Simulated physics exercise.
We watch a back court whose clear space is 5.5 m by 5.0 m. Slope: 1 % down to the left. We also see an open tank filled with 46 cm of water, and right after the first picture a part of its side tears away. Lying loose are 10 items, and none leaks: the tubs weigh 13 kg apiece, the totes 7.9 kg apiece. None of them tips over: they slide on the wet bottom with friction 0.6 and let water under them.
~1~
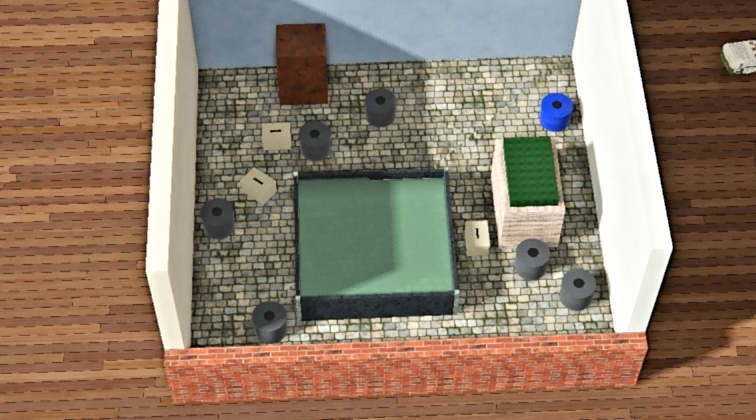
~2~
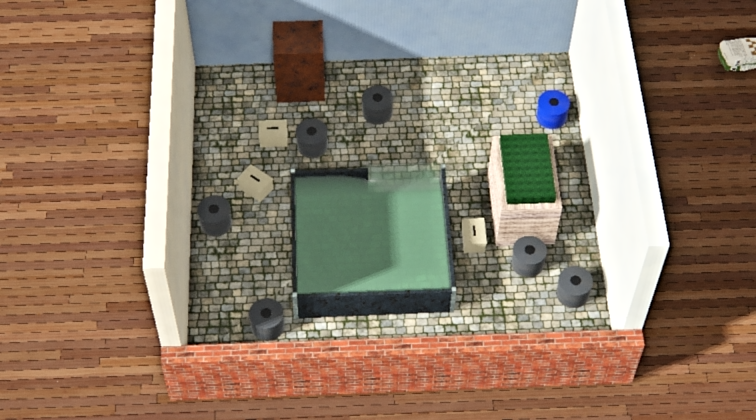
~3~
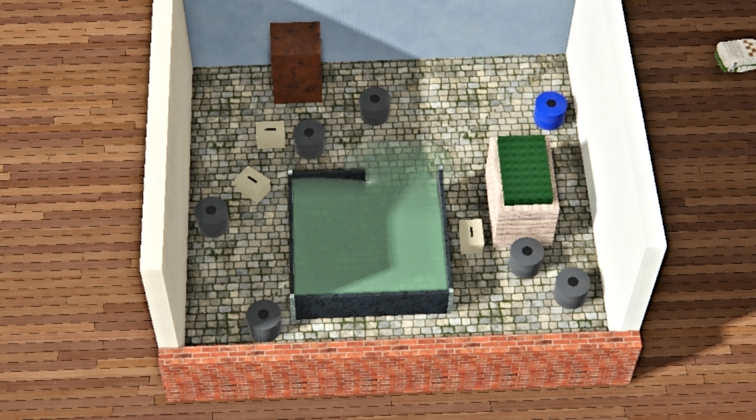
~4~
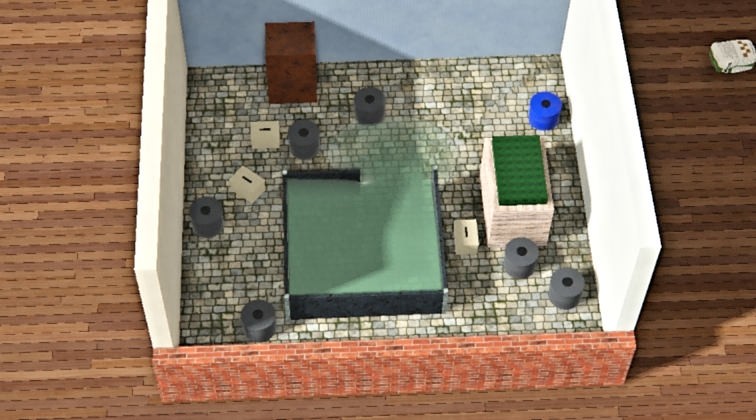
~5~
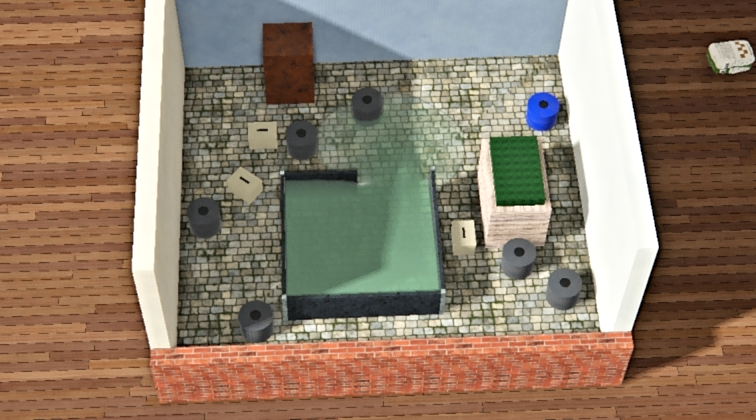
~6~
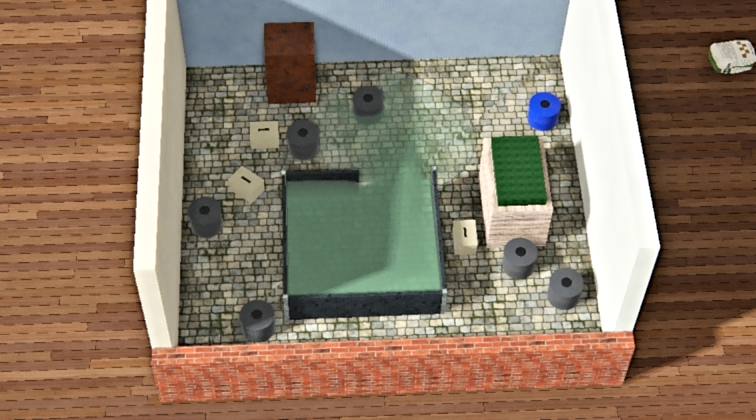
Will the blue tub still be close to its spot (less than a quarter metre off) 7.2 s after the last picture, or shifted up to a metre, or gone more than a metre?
My money says it makes a big move.
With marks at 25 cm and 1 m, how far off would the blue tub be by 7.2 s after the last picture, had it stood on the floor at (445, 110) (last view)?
Put there, it wanders off a long way.
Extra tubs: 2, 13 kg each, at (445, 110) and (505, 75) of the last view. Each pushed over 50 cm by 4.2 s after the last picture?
So that's across the line and then across the line.
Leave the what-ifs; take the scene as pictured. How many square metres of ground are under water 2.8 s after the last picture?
Close to 15 m2, I'd say.
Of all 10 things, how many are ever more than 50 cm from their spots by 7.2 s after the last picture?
Answer: 4.
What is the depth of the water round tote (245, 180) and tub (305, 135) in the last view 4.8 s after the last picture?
5 and 5 cm.
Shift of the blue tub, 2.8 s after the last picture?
Around 60 cm from the start by that time.
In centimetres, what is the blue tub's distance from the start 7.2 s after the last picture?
Distance: Near 150 cm.
Then, 0.9 s after the last picture the blue tub is near (545, 104), 0.0 m from its start, aground; 1 afloat.
Then, 2.8 s after the last picture the blue tub is near (525, 134), 0.6 m from its start, aground; 1 afloat.
Then, 4.8 s after the last picture the blue tub is near (454, 147), 1.5 m from its start, aground; 0 afloat.
Then, 7.2 s after the last picture the blue tub is near (445, 140), 1.6 m from its start, afloat; 2 afloat.
